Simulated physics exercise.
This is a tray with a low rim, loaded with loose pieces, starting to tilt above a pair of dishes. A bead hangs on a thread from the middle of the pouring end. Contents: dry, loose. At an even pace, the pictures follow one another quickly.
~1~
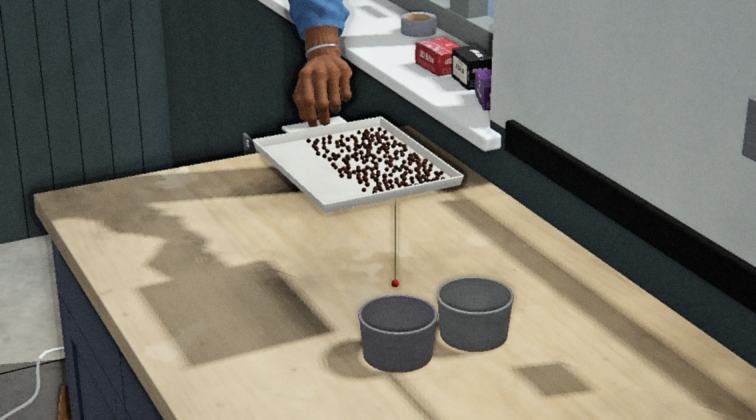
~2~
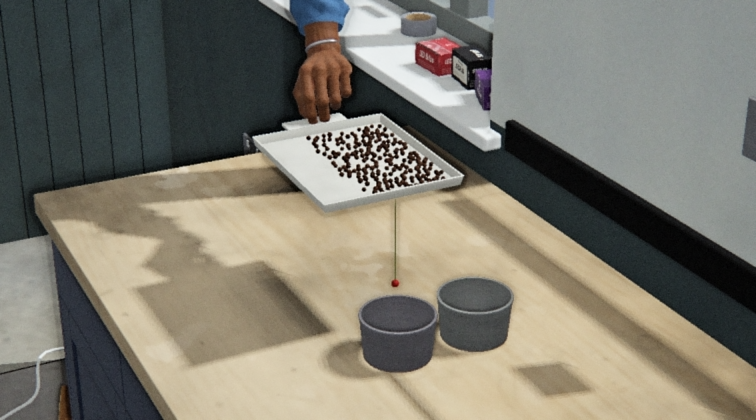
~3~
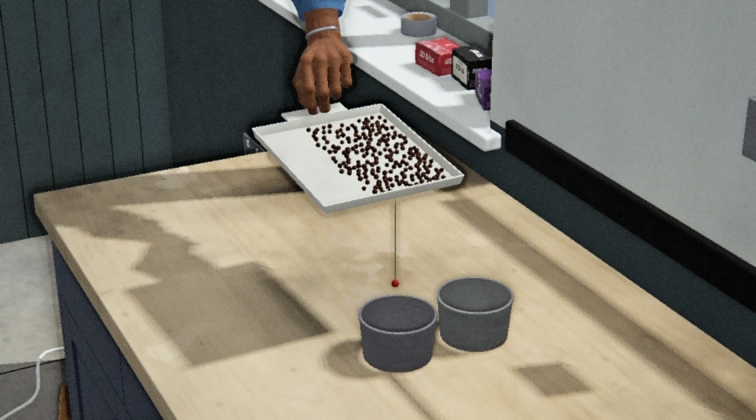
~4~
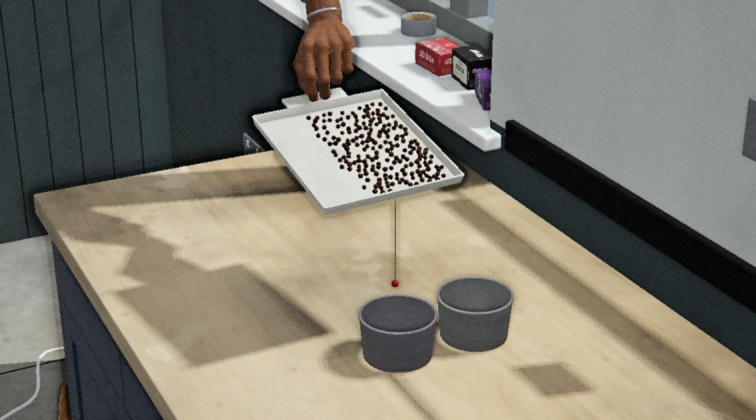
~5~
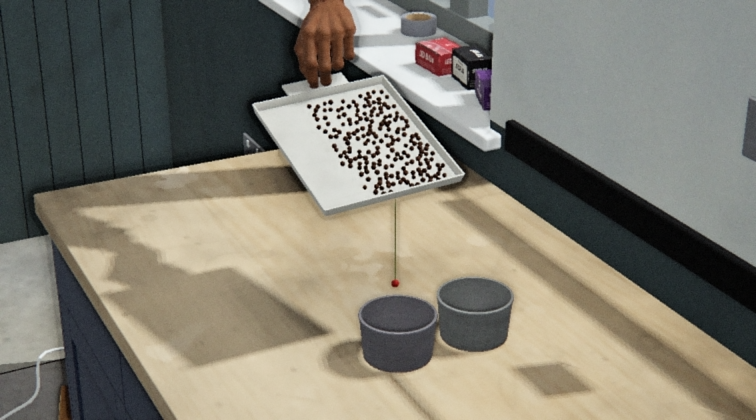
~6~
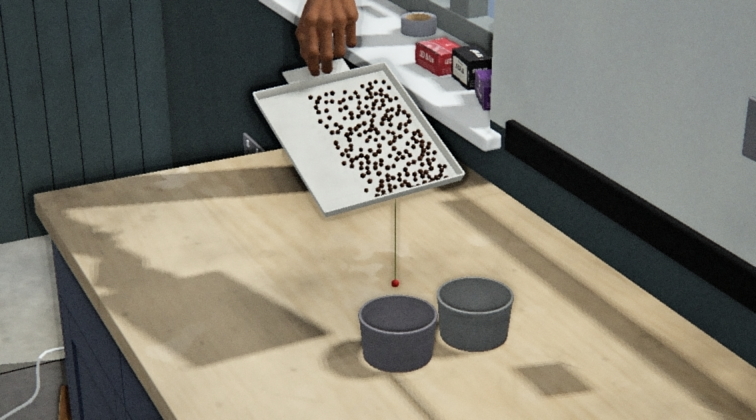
A hand raised the back of a white tray of allspice berries above two dark dishes, tilting it steadily toward its front left corner, and the berries began shifting across it near the end.
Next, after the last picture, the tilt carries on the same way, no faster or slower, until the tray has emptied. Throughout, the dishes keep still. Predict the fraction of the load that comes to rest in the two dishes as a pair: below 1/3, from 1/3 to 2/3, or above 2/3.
The dishes end up with a third to two thirds of the load.
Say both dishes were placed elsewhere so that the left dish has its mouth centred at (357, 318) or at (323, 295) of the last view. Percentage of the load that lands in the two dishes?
It works out to 80 percent and then 0 percent.
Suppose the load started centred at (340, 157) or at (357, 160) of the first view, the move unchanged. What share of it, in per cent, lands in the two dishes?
The first start yields 40 per cent, the second 50 per cent.
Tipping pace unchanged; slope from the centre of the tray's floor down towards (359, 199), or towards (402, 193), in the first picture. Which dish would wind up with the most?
So, first the one on the left side, and second the one on the right side.
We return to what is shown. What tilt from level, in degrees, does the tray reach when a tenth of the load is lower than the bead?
Roughly 75°.
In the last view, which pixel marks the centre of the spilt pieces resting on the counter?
The centre sits near (337, 377).
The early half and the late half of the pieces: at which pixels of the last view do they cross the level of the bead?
Close to (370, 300), then close to (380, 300).
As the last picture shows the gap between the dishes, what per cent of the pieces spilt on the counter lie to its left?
Left portion: Around 90 %.
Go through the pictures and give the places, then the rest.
In the first picture, corners of the pouring end near (326, 203) and (460, 175), level; middle of the load near (380, 160), allspice berries; left dish near (416, 348); right dish near (494, 327); bead on its thread near (395, 284).
In the second picture, corners of the pouring end near (326, 203) and (460, 175), level; middle of the load near (380, 158).
In the third picture, corners of the pouring end near (326, 205) and (460, 175), tipped barely, lowest at the left corner; middle of the load near (380, 154).
In the fourth picture, corners of the pouring end near (326, 206) and (461, 174), tipped a little, lowest at the left corner; middle of the load near (380, 147).
In the fifth picture, corners of the pouring end near (326, 208) and (461, 173), tipped clearly, lowest at the left corner; middle of the load near (381, 141).
In the sixth picture, corners of the pouring end near (326, 210) and (462, 173), tipped clearly, lowest at the left corner; middle of the load near (383, 138), the whole lot on the move; left dish near (416, 348); right dish near (494, 327).
Shortly afterwards, tray tipped steeply; the bulk on the tray; only a few in the left dish; only a few outside both; near a quarter in the air.
Next, tray tipped past a quarter turn; a little on the tray; near a third in the left dish; only a few in the right dish; near a quarter outside both; near a quarter in the air.
Some moments later, tray tipped past a quarter turn; near half in the left dish; a little in the right dish; near half outside both.
In the end, tray tipped past a quarter turn; near half in the left dish; a little in the right dish; near half outside both.
